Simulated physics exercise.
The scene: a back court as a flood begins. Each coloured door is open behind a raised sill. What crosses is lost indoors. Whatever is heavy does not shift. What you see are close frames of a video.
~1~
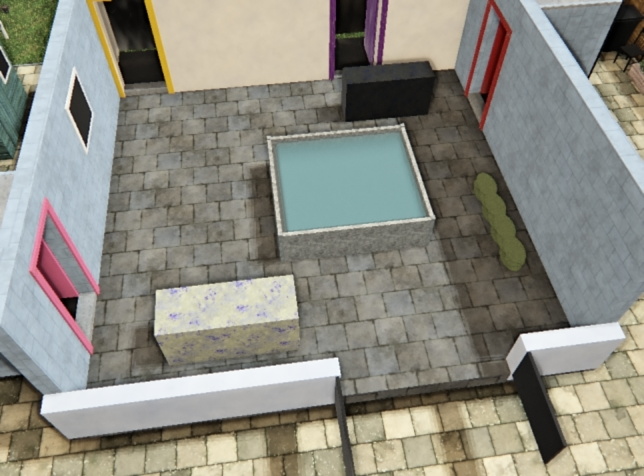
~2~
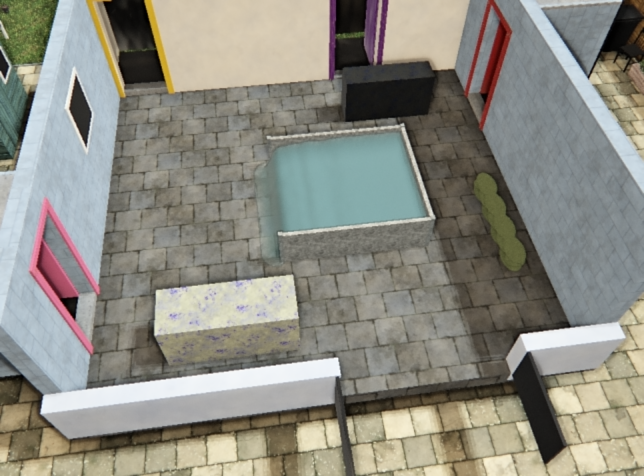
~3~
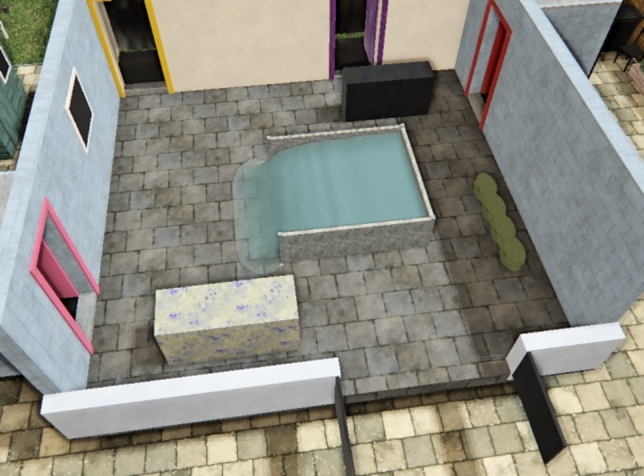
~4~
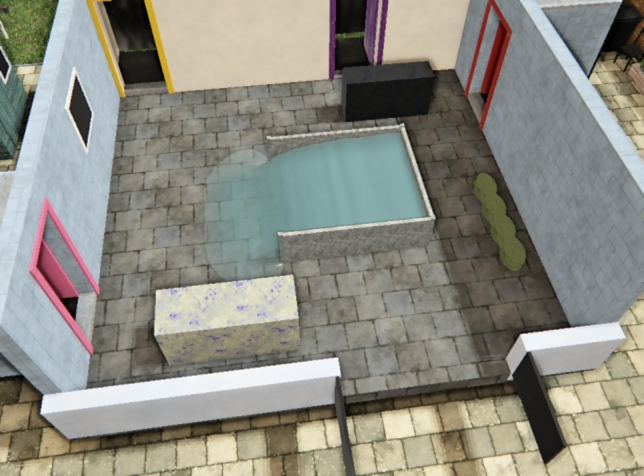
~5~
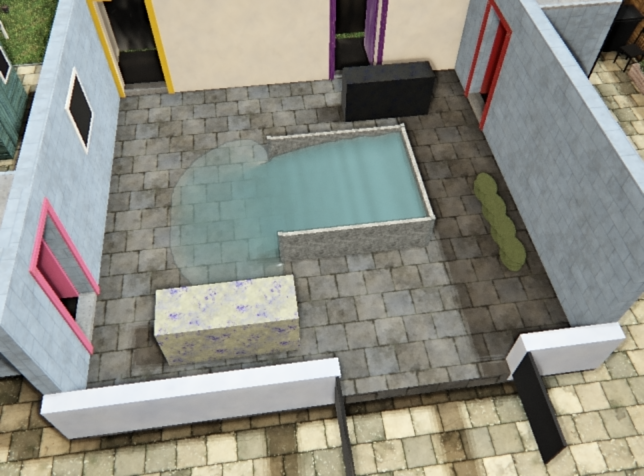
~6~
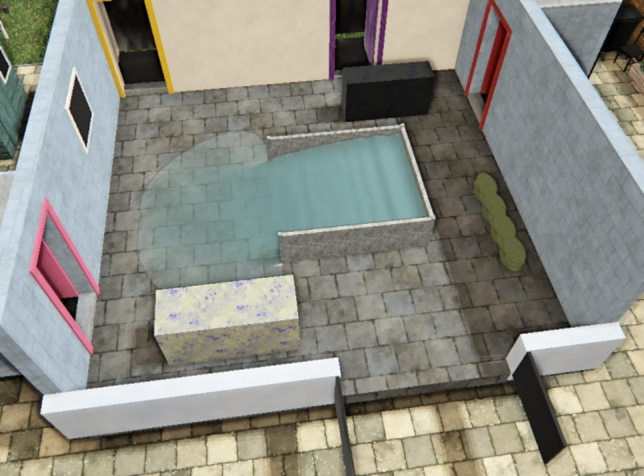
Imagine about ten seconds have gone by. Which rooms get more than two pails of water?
In the end pink door: Over the cap; red door: Within the cap; purple door: Within the cap; yellow door: Over the cap.
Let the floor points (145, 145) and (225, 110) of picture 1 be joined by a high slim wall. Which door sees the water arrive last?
That would be the one in red.
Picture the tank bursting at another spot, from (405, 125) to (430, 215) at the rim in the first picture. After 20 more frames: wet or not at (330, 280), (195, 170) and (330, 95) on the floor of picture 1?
In the order you gave them, I get still bare, still bare, drenched.
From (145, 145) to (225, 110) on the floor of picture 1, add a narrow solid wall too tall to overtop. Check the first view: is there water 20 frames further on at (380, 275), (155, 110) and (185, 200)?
Taking the three spots in turn, they are unwetted, inundated and inundated.
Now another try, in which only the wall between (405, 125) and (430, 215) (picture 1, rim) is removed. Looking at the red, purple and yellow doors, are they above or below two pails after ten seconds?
In short: The red door goes over; the purple door takes more; the yellow door holds.
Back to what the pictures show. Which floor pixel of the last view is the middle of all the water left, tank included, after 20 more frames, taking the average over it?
It is around (202, 218).
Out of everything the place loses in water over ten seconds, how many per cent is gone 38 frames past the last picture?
Near 85 in a hundred, I reckon.
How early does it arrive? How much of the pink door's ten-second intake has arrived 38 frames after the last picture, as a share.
Around 95 percent.
A moment on, water covers 30 % of the floor; the pink door wet at the sill, nothing in, the red door not reached, the purple door not reached, the yellow door not reached.
Next, water covers 35 % of the floor; the pink door over two buckets in, the red door not reached, the purple door not reached, the yellow door not reached.
Then, water covers 40 % of the floor; the pink door far over two buckets in, the red door not reached, the purple door not reached, the yellow door far over two buckets in.
Later, water covers 80 % of the floor; the pink door far over two buckets in, the red door not reached, the purple door wet at the sill, nothing in, the yellow door far over two buckets in.
In the end, water covers 95 % of the floor; the pink door far over two buckets in, the red door wet at the sill, nothing in, the purple door under two buckets in, the yellow door far over two buckets in.
